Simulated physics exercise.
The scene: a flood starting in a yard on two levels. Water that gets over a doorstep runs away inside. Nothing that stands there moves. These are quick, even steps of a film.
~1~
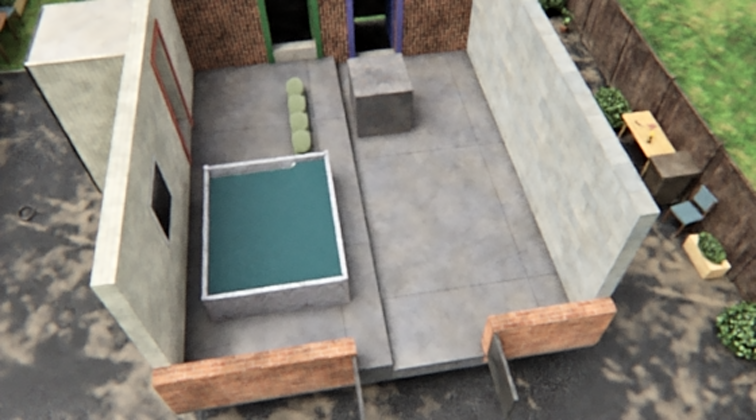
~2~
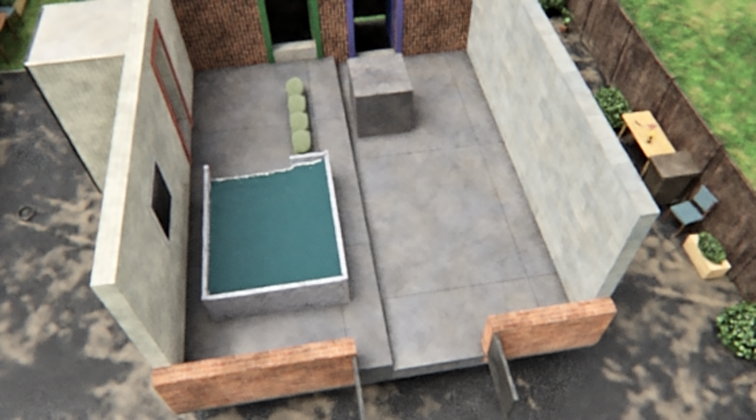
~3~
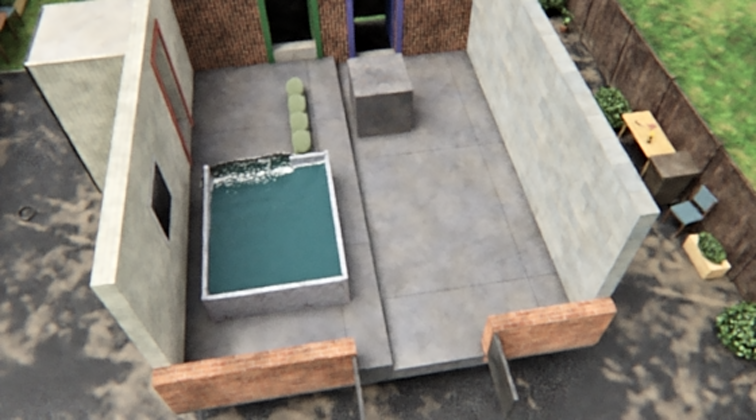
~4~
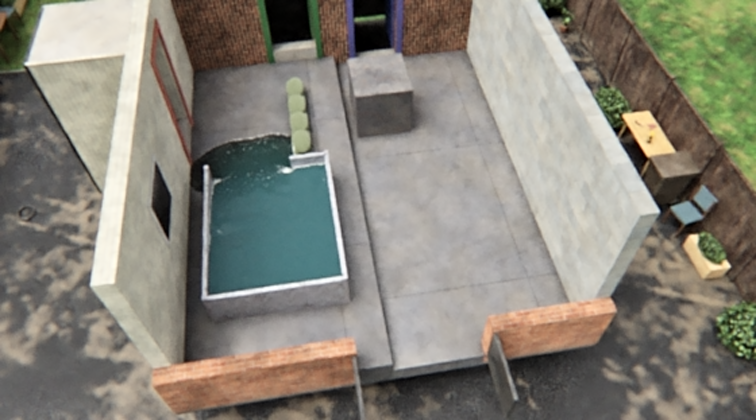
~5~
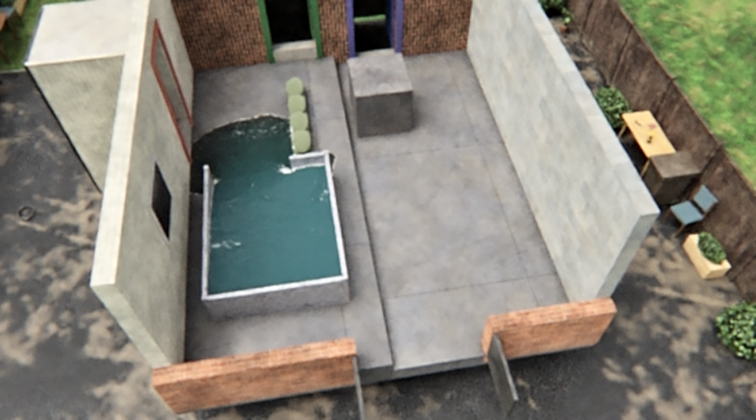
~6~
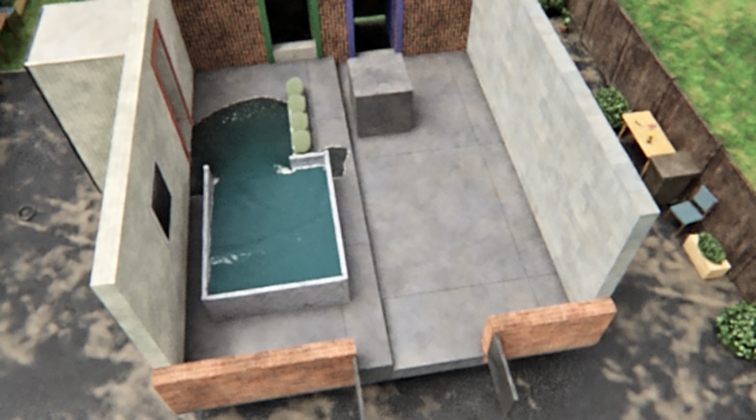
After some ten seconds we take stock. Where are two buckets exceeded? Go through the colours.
One by one: The green door holds within the limit; the blue door holds within the limit; the red door holds within the limit.
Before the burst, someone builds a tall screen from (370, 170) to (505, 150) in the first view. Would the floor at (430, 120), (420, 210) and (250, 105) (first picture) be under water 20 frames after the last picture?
One after the other: Dry, free of water, flooded.
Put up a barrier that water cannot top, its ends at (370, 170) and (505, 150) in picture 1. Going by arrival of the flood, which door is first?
That is the red-painted one.
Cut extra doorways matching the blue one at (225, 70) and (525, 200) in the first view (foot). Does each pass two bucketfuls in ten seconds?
One after the other: Floods, is under.
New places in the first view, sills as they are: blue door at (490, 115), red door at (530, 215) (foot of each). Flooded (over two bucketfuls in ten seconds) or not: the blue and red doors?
One by one: The blue door is over, the red door is under.
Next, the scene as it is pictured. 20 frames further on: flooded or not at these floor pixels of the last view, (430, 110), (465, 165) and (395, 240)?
As listed: Not flooded, not flooded, no water.
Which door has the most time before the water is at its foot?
Last comes the blue-painted one.
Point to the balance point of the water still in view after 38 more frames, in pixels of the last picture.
I would point to (302, 149).
A moment on, water covers 20 % of the floor; the green door wet at the sill, nothing in, the blue door not reached, the red door wet at the sill, nothing in.
Next, water covers 25 % of the floor; the green door wet at the sill, nothing in, the blue door wet at the sill, nothing in, the red door wet at the sill, nothing in.
Then, water covers 35 % of the floor; the green door wet at the sill, nothing in, the blue door wet at the sill, nothing in, the red door wet at the sill, nothing in.
Later, water covers 60 % of the floor; the green door under two buckets in, the blue door under two buckets in, the red door wet at the sill, nothing in.
In the end, water covers 85 % of the floor; the green door under two buckets in, the blue door under two buckets in, the red door wet at the sill, nothing in.
